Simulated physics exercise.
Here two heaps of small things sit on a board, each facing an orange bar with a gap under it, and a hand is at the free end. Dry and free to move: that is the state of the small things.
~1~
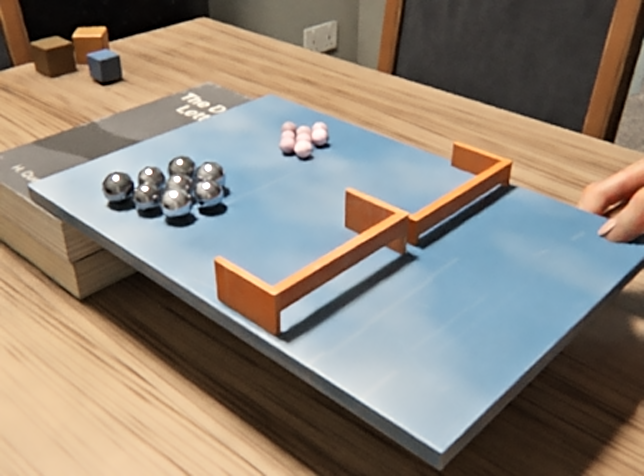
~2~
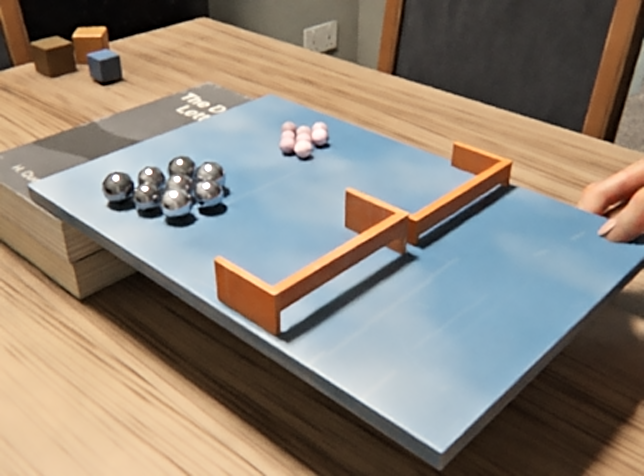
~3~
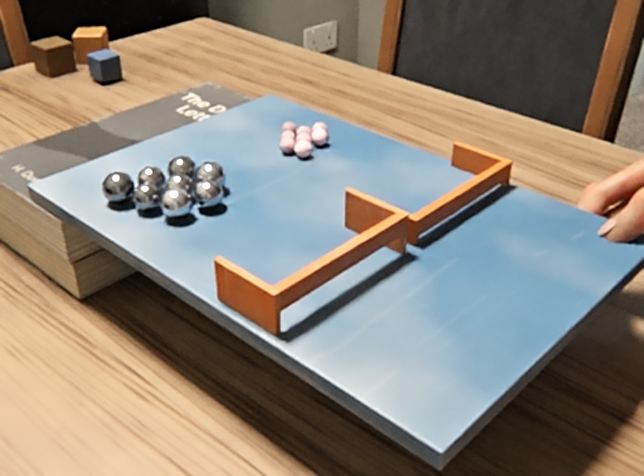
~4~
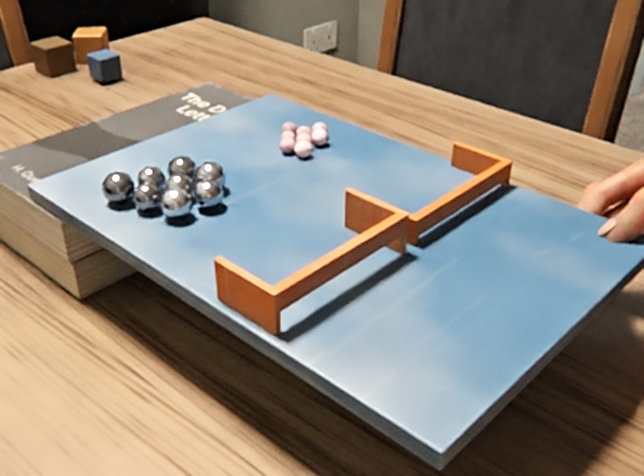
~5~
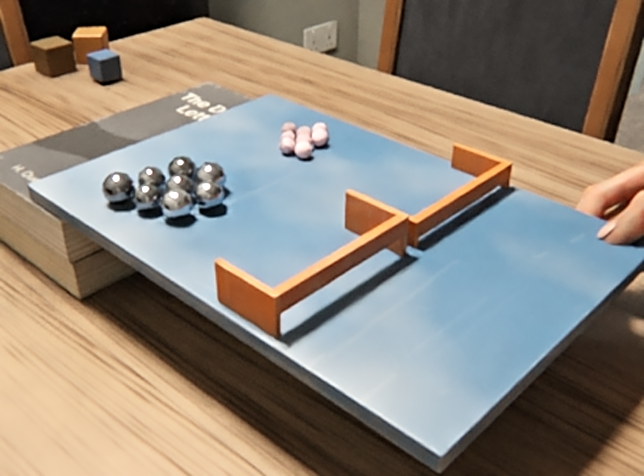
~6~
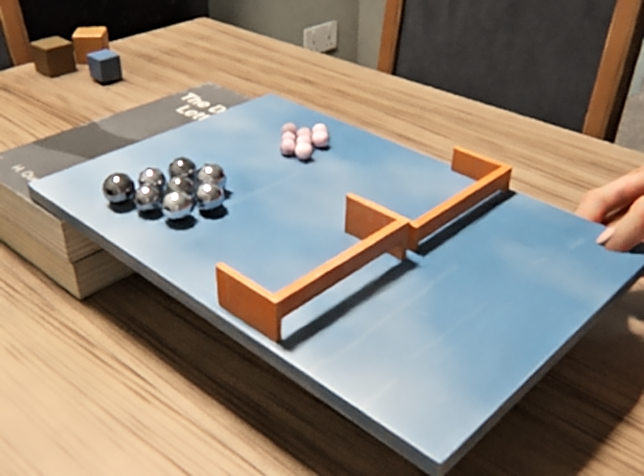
At the start, a blue board rests with one end on a stack of books, holding a cluster of shiny steel balls and a smaller cluster of pale pink balls above two orange barriers. A hand stays at the board's right end, which then dips very slightly while both clusters stay still.
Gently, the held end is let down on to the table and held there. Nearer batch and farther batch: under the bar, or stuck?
The nearer batch is too tall. The farther batch is too tall.
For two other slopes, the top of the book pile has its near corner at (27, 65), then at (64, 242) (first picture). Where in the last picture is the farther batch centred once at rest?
The first gives (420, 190), the second gives (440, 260).
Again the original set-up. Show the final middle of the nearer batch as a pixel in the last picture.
About (307, 324).
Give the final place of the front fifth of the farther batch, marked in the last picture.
Roughly (433, 260).
Then, 0.31 s on from there, board sloping at 7°; nearer batch on its way down; farther batch on its way down.
Then, 0.64 s on from there, board sloping at 12°; nearer batch has reached its gate; farther batch on its way down.
Then, 1.03 s on from there, board resting at 13°; nearer batch has reached its gate; farther batch has reached its gate.
In the end, board resting at 13°; nearer batch gathered behind its gate; farther batch gathered behind its gate.
